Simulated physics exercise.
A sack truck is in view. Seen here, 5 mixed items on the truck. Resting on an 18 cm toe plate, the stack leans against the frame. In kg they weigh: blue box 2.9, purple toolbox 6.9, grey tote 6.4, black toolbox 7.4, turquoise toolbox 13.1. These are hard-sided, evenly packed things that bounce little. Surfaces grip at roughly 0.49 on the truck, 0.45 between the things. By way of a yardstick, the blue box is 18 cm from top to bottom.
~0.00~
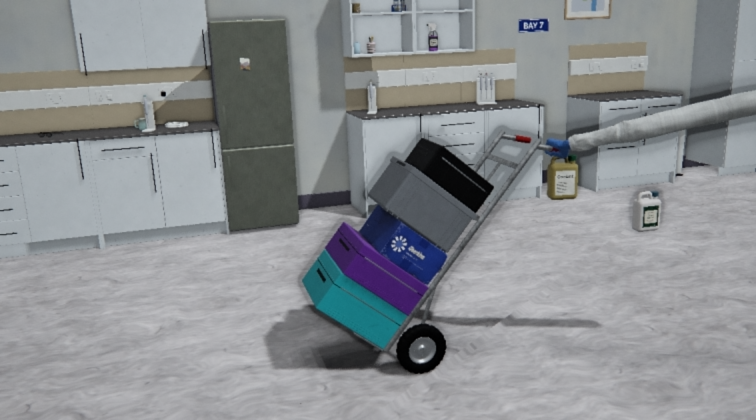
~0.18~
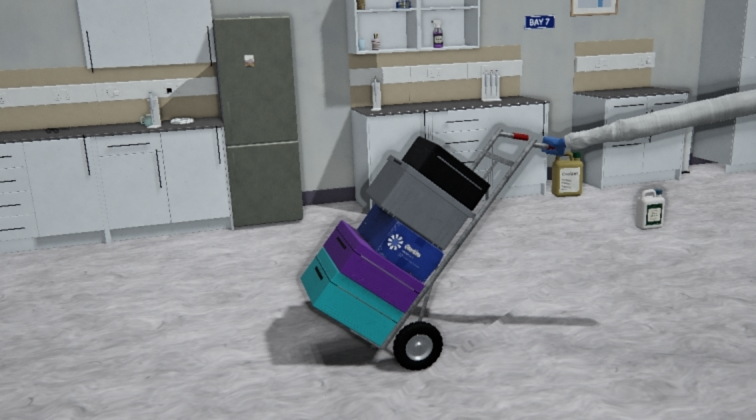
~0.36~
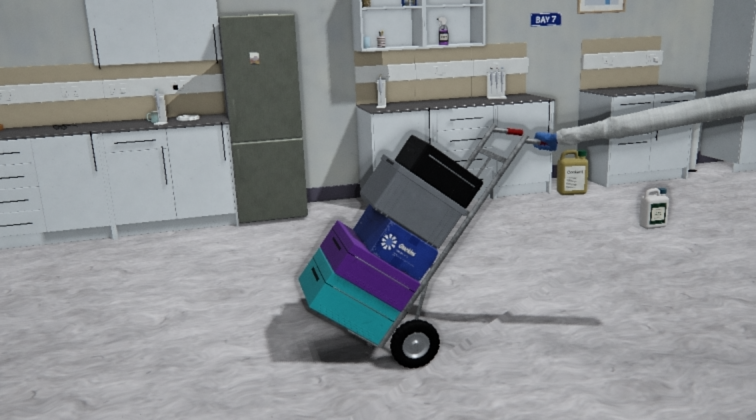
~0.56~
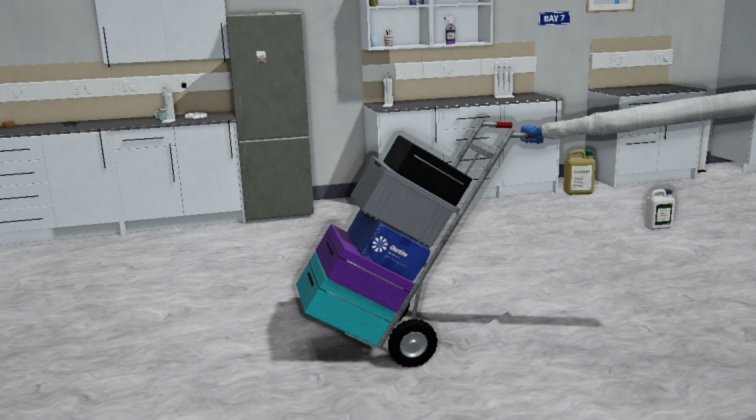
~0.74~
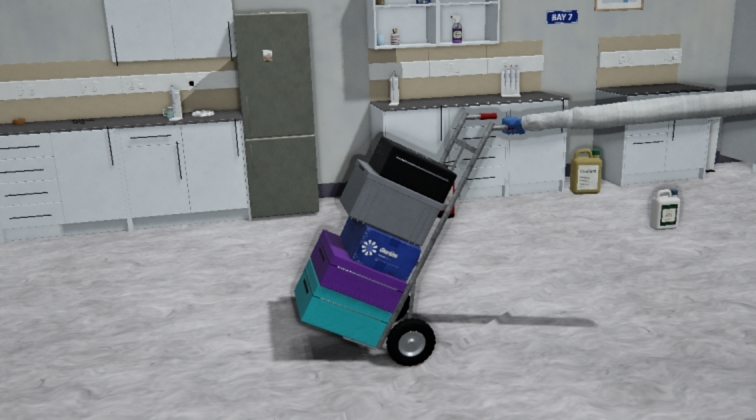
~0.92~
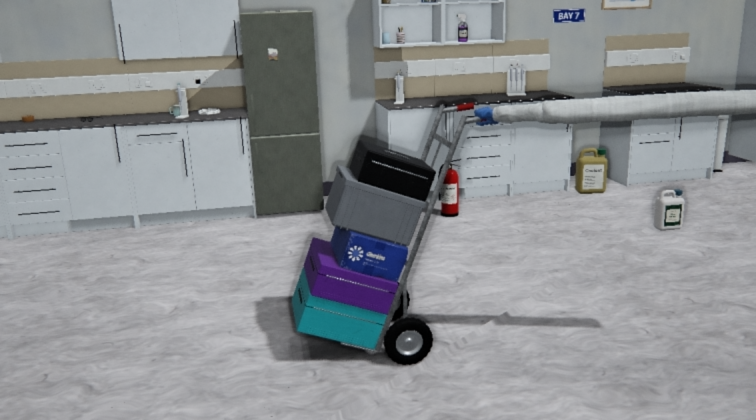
A loaded sack truck leaning back is raised steadily more upright by a blue-gloved hand.
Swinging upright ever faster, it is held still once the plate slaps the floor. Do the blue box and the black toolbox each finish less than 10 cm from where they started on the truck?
Blue box: No; black toolbox: No.
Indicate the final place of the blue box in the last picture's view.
It winds up close to (265, 269).
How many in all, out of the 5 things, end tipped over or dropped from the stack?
So, 3 in all.
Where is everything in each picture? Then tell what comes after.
Leaning back 40°; blue box (402, 244); black toolbox (448, 175), in the first frame.
Leaning back 40°; turquoise toolbox (351, 295); purple toolbox (372, 265), in the second frame.
Leaning back 38°; grey tote (411, 201); turquoise toolbox (348, 295), in the third frame.
Leaning back 34°; purple toolbox (363, 267); grey tote (402, 202), in the fourth frame.
Leaning back 28°; turquoise toolbox (341, 302); purple toolbox (357, 270), in the fifth frame.
Leaning back 22°; blue box (368, 246); black toolbox (392, 170), in the sixth frame.
By 1.42 s, truck upright; black toolbox rocked 5° off its seat near (318, 187); blue box rocked 5° off its seat near (334, 264); grey tote rocked 5° off its seat.
By 2.02 s, truck upright; black toolbox rocked 41° off its seat near (253, 201); blue box rocked 41° off its seat near (315, 253); grey tote rocked 41° off its seat.
By 2.22 s, truck upright; grey tote and black toolbox now dropped from the stack; blue box rocked 68° off its seat near (299, 253); purple toolbox 2 cm from its spot.
By 2.42 s, truck upright; blue box on its side near (276, 262); purple toolbox 2 cm from its spot.
When it is over (3.3 s), dropped from the stack, grey tote and black toolbox; lying over on the truck, blue box; the other 2 within 10 cm of the start. In the last view, blue box near (265, 269), black toolbox near (185, 334).
